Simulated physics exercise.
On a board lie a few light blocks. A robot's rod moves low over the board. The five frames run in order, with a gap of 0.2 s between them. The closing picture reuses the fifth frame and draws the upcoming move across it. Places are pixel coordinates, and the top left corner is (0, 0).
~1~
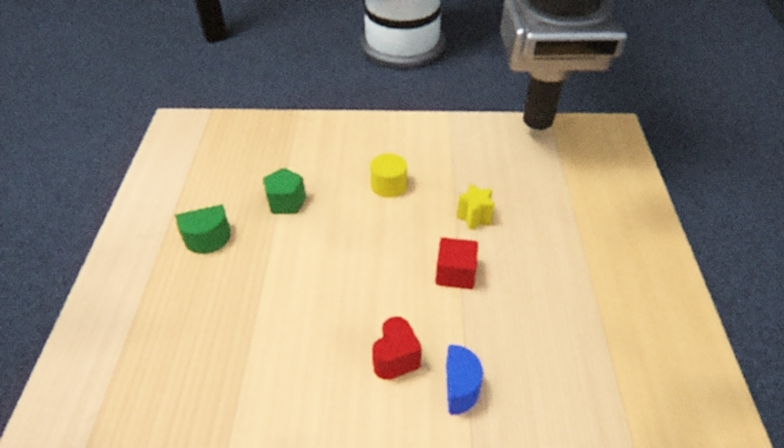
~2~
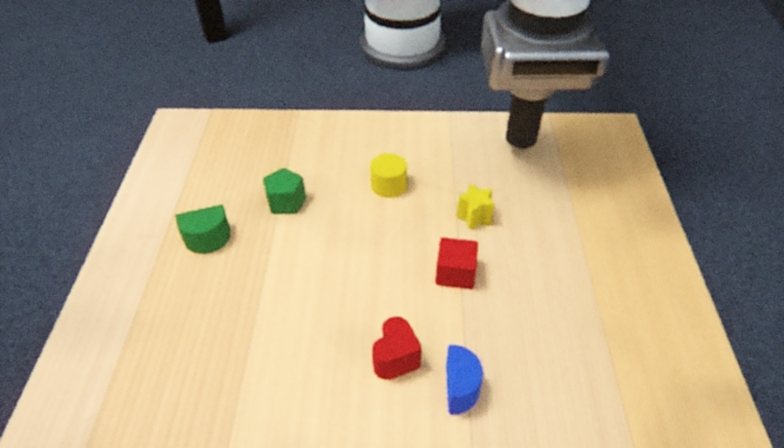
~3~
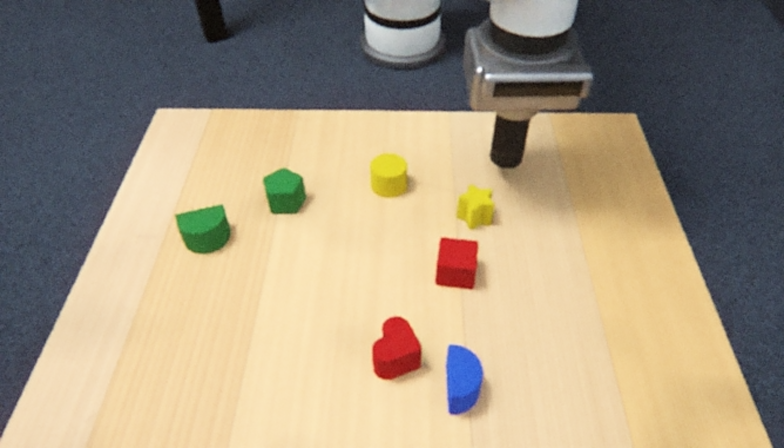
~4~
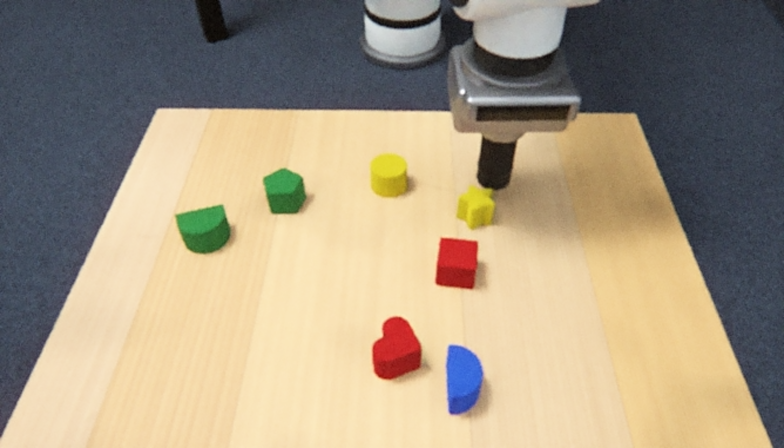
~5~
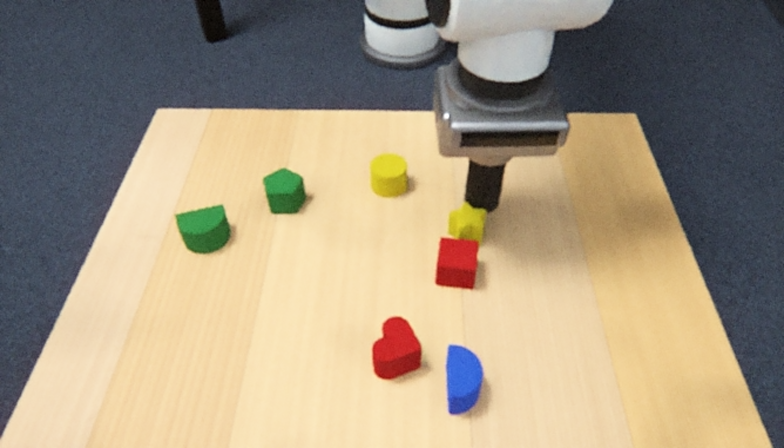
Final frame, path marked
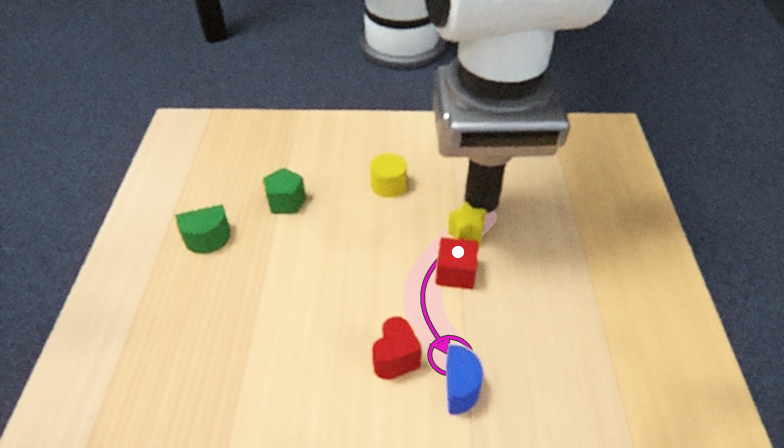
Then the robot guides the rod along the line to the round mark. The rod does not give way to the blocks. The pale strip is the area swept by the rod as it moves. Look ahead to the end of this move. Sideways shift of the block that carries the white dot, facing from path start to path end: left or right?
It is displaced to the left.
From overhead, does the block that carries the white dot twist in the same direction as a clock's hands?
No
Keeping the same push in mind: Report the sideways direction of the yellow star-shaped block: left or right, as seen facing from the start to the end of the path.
It moves over to the right.
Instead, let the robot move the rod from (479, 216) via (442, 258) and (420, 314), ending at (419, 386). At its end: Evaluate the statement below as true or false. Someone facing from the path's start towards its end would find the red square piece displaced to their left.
True.
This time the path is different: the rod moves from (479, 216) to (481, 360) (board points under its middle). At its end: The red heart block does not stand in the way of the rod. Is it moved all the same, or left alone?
The block in question is displaced by the end.
Drawn move, from (479, 216) by way of (445, 253) and (423, 300) to (451, 355); the dot is on the red square piece.
The first path, step by step. One third of the way, rod (446, 239); red square piece (447, 283), turned 25° anticlockwise; yellow star-shaped block (430, 253).
Two thirds of the way, rod (424, 288); red square piece (453, 307), turned 55° anticlockwise; yellow star-shaped block (392, 294), turned 30° clockwise.
At the end, rod (452, 343); red heart block still; red square piece (498, 341), turned 90° anticlockwise; blue half-round block (469, 383); yellow star-shaped block (391, 299), turned 55° clockwise.
